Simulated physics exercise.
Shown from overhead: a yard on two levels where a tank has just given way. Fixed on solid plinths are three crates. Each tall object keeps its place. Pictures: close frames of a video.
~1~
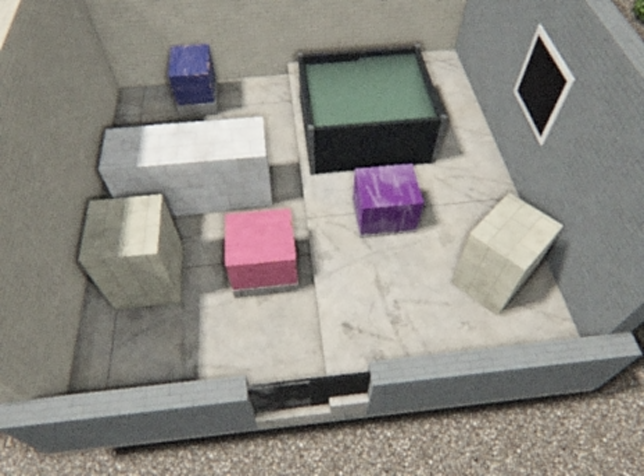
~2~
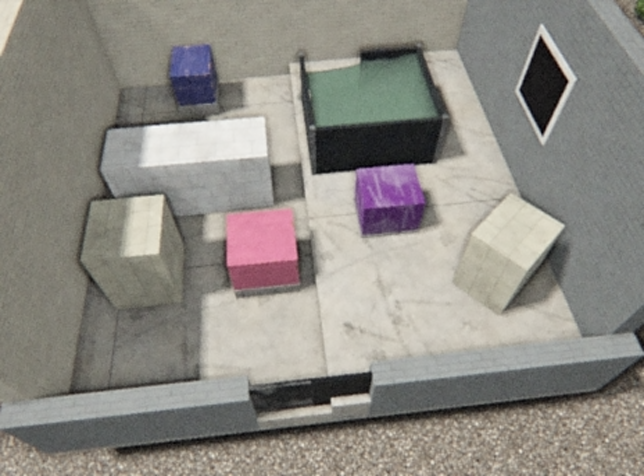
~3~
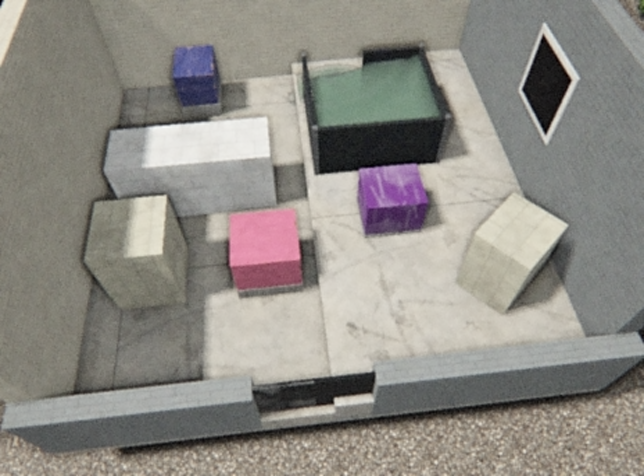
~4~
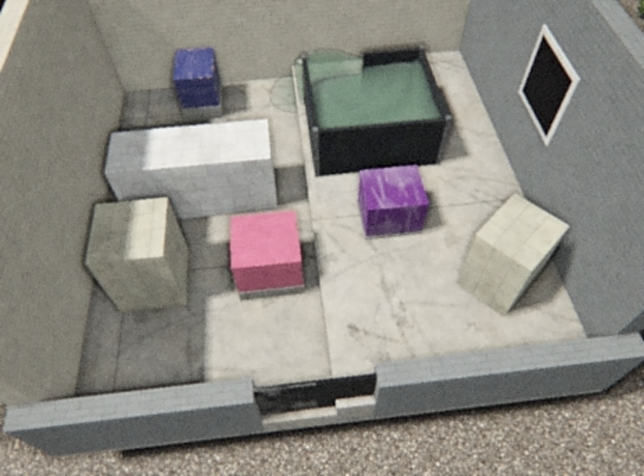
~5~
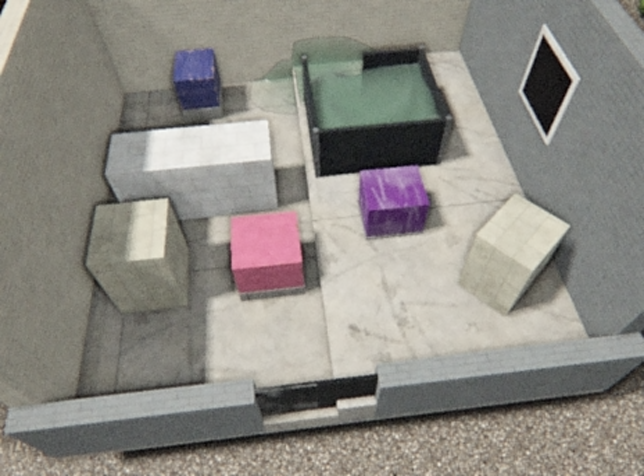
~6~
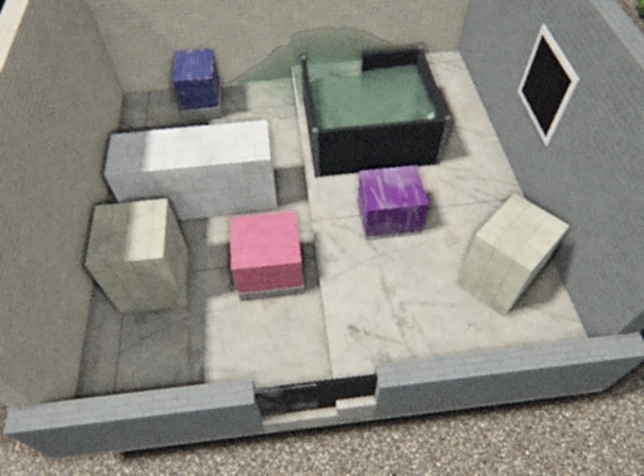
Green water pouring from the far side of a dark open tank, spreading leftward along the back of a walled yard with scattered blocks.
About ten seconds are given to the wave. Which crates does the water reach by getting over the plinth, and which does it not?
At the end, the pink crate is not flooded; the blue crate is flooded; the purple crate is flooded.
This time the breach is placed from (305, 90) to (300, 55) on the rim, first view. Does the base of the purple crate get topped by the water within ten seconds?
One by one: Purple remains dry.
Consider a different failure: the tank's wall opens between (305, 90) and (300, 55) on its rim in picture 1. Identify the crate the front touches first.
I say the crate marked blue.
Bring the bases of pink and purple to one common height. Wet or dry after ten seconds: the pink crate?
As it turns out, the pink crate gets reached.
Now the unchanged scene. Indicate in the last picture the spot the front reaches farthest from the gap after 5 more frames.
Close to (124, 96).
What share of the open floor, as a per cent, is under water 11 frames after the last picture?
Near 35 in a hundred.
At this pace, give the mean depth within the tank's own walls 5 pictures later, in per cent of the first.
About 60 %.
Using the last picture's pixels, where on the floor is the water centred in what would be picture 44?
Point: (307, 164).
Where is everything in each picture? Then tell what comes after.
The first picture shows the open tank at (368, 90) is whole and still.
In the second picture, the front is at (301, 99), out from the gap on the open tank's far side.
In the third picture, water pours out on the open tank's far side and has run to a hidden place.
In the fourth picture, the front is at (285, 78), out from the gap on the open tank's far side.
In the fifth picture, the front is at (257, 81), out from the gap on the open tank's far side.
In the sixth picture, water pours out on the open tank's far side and has run to (228, 84).
A moment on, water covers 20 % of the floor; the pink crate not reached, the blue crate water round its plinth, the purple crate not reached.
Next, water covers 35 % of the floor; the pink crate not reached, the blue crate water round its plinth, the purple crate not reached.
Then, water covers 55 % of the floor; the pink crate water round its plinth, the blue crate water round its plinth, the purple crate water round its plinth.
Later, water covers 85 % of the floor; the pink crate water round its plinth, the blue crate water round its plinth, the purple crate water round its plinth.
In the end, water covers 95 % of the floor; the pink crate stayed above the water, the blue crate was topped, the purple crate was topped.
